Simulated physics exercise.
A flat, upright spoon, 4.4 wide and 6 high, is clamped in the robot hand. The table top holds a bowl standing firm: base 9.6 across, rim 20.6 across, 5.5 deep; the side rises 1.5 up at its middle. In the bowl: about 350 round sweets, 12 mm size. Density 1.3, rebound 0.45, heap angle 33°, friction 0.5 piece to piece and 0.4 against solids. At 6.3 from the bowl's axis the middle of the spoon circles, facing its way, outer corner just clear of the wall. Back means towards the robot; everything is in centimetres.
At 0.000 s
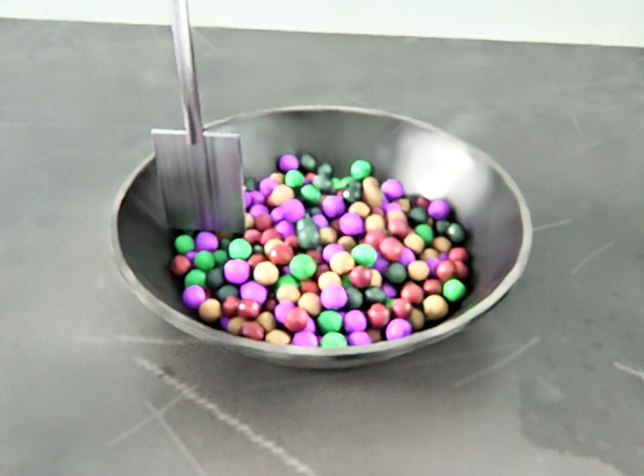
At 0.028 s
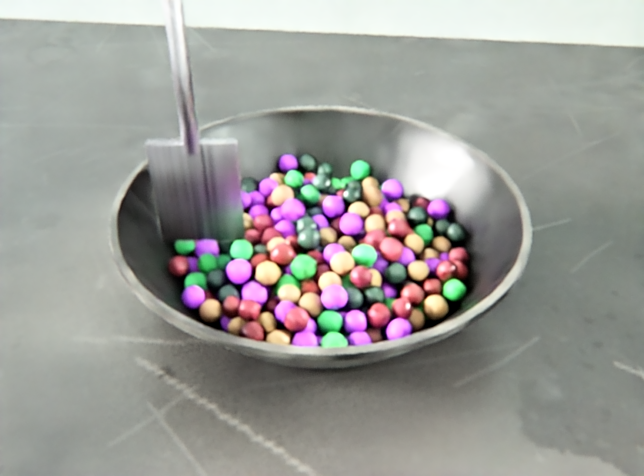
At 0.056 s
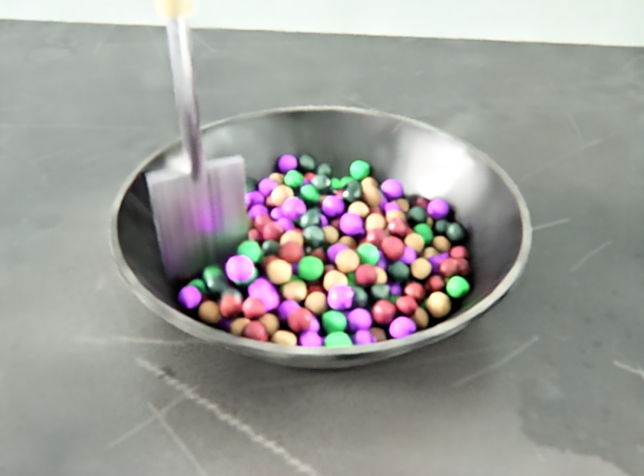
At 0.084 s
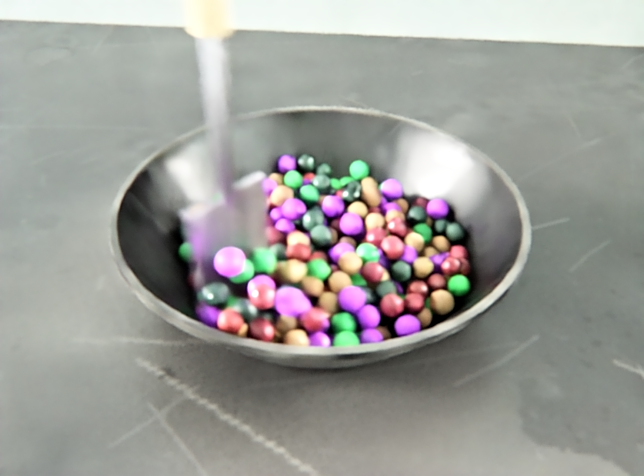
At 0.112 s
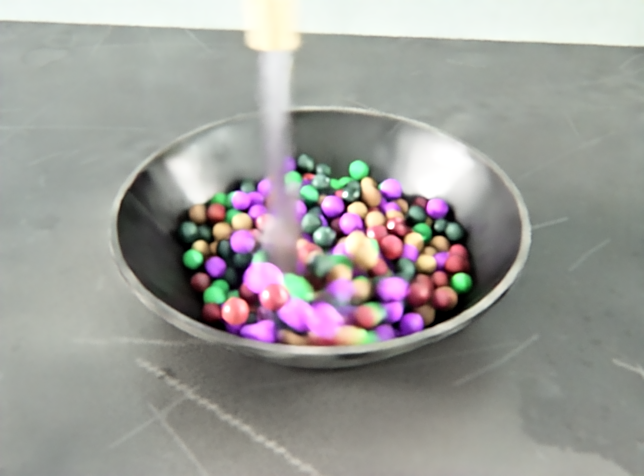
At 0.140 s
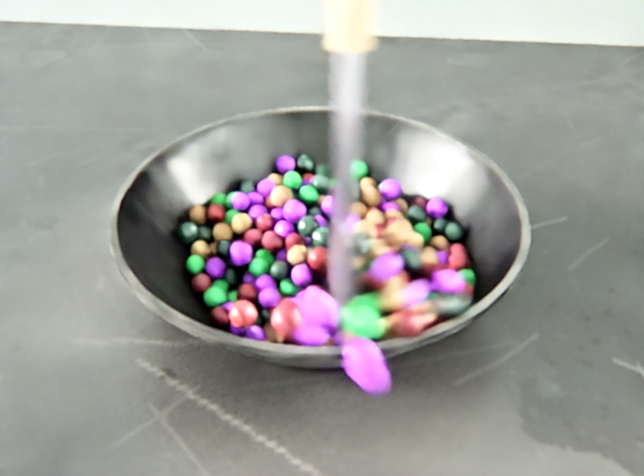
A bowl of colourful round sweets stands still as an upright spoon sweeps rightward through them.
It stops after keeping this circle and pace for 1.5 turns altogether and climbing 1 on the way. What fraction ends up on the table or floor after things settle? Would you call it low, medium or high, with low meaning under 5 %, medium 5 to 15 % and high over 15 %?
I would call it high, over 15 %.
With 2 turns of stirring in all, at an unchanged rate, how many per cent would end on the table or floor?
Then about 25 per cent.
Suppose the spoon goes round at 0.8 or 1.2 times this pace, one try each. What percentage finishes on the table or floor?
20 % and 25 %.
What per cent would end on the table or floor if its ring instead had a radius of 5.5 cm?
Around 40 in a hundred, in that case.
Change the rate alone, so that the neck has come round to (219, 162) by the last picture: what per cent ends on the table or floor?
Some 10 %.
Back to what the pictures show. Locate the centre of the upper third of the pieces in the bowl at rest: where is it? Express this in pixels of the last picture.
Close to (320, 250).
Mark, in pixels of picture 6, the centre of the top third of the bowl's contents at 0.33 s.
Upper-third centre: Approx. (299, 196) px.
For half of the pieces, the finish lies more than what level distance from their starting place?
My guess is close to 2 centimetres.
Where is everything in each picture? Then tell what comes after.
In the first frame, spoon neck at (192, 105), 0° round; upper third of the load around (323, 240), from x 180 to 460, top at y 165; 353 in the bowl.
In the second frame, spoon neck at (188, 114), 9° round; upper third of the load around (319, 241), from x 180 to 460, top at y 165.
In the third frame, spoon neck at (192, 138), 31° round; upper third of the load around (318, 252), from x 185 to 460, top at y 165.
In the fourth frame, spoon neck at (224, 163), 55° round; upper third of the load around (318, 257), from x 190 to 460, top at y 165.
In the fifth frame, spoon neck at (279, 179), 79° round; upper third of the load around (333, 256), from x 190 to 460, top at y 165; 352 in the bowl, 1 in flight or on the tool.
In the sixth frame, spoon neck at (345, 181), 104° round; upper third of the load around (365, 256), from x 190 to 465, top at y 165; 349 in the bowl, 4 in flight or on the tool.
After 0.33 s, 271° round, highest piece 8 above the table; 306 in the bowl, 19 on the table or floor, 28 in flight or on the tool.
After 0.53 s, 79° round, highest piece 8 above the table; 280 in the bowl, 60 on the table or floor, 13 in flight or on the tool.
After 0.82 s, 180° round, highest piece 4 above the table; 277 in the bowl, 76 on the table or floor.
After 1.52 s, 180° round, highest piece 4 above the table; 277 in the bowl, 76 on the table or floor.
At rest, 277 in the bowl, 76 on the table or floor. That is 22 % on the table or floor.
